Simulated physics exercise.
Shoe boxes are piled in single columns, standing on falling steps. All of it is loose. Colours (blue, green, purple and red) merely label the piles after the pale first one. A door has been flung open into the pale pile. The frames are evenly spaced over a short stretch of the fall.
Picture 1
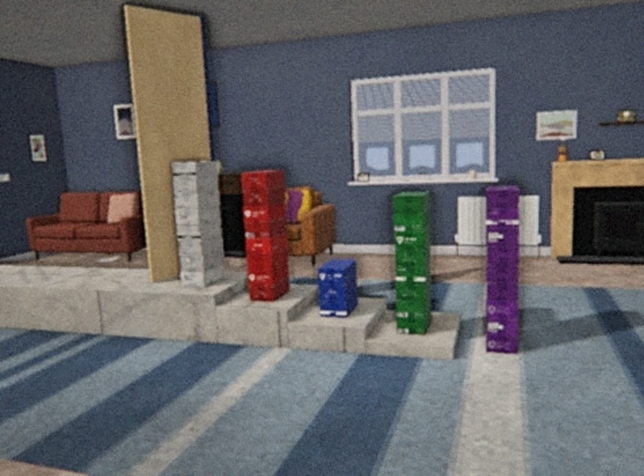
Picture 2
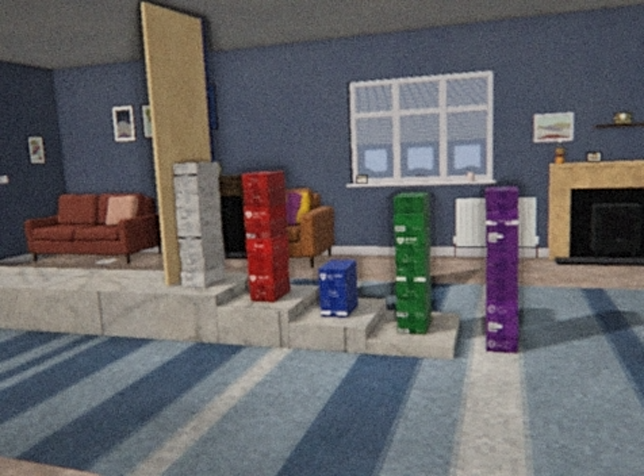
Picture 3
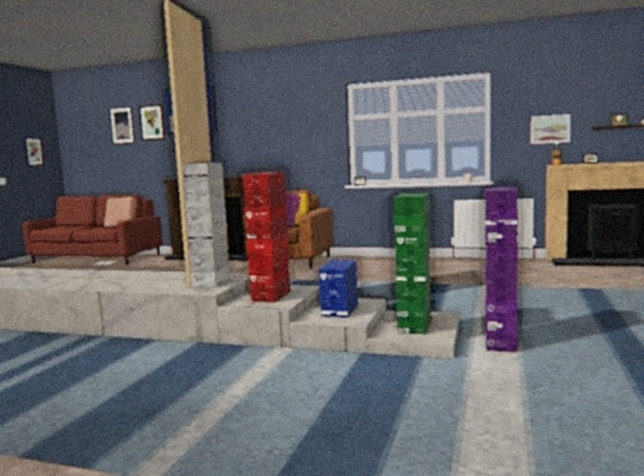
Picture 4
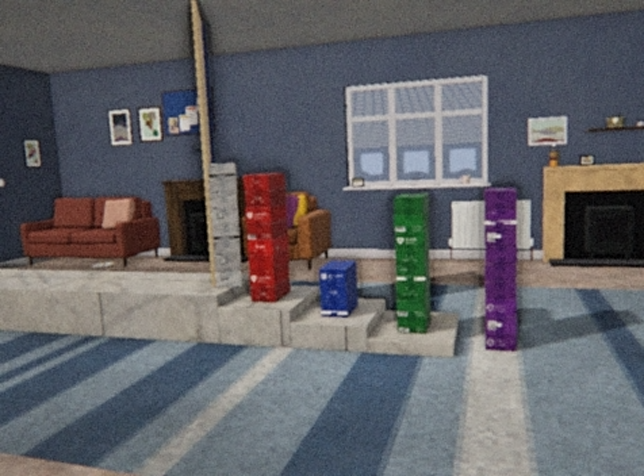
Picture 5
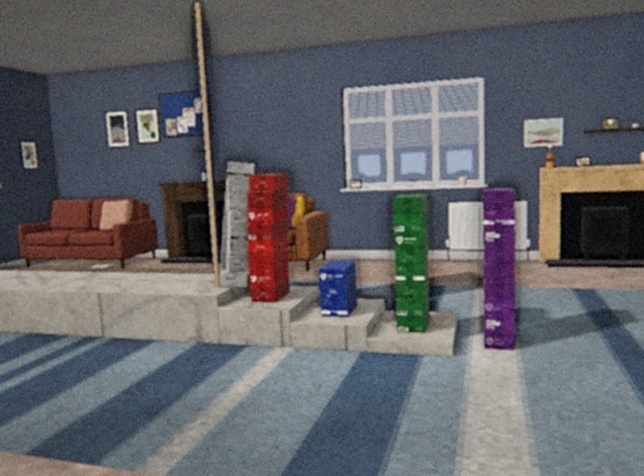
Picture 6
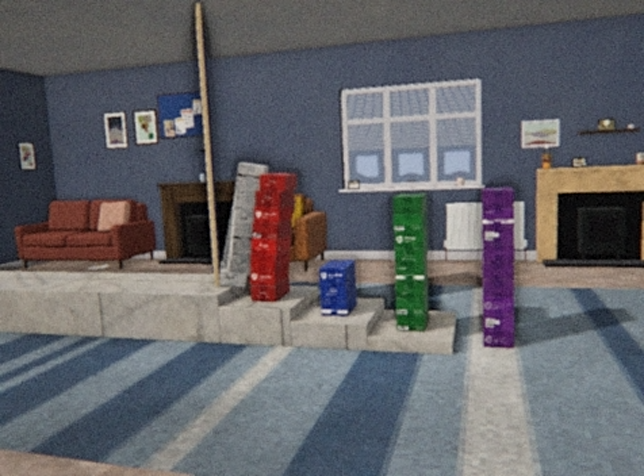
Door swinging into a pale stack of boxes on stone steps, the stack leaning right against the red one, which tilts slightly.
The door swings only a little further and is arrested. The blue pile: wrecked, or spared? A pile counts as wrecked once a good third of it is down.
In the end the blue column mostly stays up.
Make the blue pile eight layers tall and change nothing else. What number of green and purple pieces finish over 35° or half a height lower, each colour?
Down at the end: Green 7, purple 7.
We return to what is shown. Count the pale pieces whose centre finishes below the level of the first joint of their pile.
2 of them.
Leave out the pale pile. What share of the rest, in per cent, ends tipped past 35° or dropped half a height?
Roughly 20 per cent.
Shortly afterwards, 0 of the pale pile down; none of the 3 blue boxes down (0 of 28 in all colours); top blue box unmoved; top red box tilted clearly.
Next, 8 of the pale pile down; none of the 3 blue boxes down (7 of 28 in all colours); top blue box unmoved; top red box tilted well over, some two heights lower.
Some moments later, 8 of the pale pile down; none of the 3 blue boxes down (6 of 28 in all colours); top blue box a little from its place; top red box tilted steeply, some six heights lower.
In the end, 8 of the pale pile down; none of the 3 blue boxes down (6 of 28 in all colours); top blue box a little from its place; top red box tilted steeply, some six heights lower. From the last view, middles, top blue box near (342, 272), top red box near (396, 280).
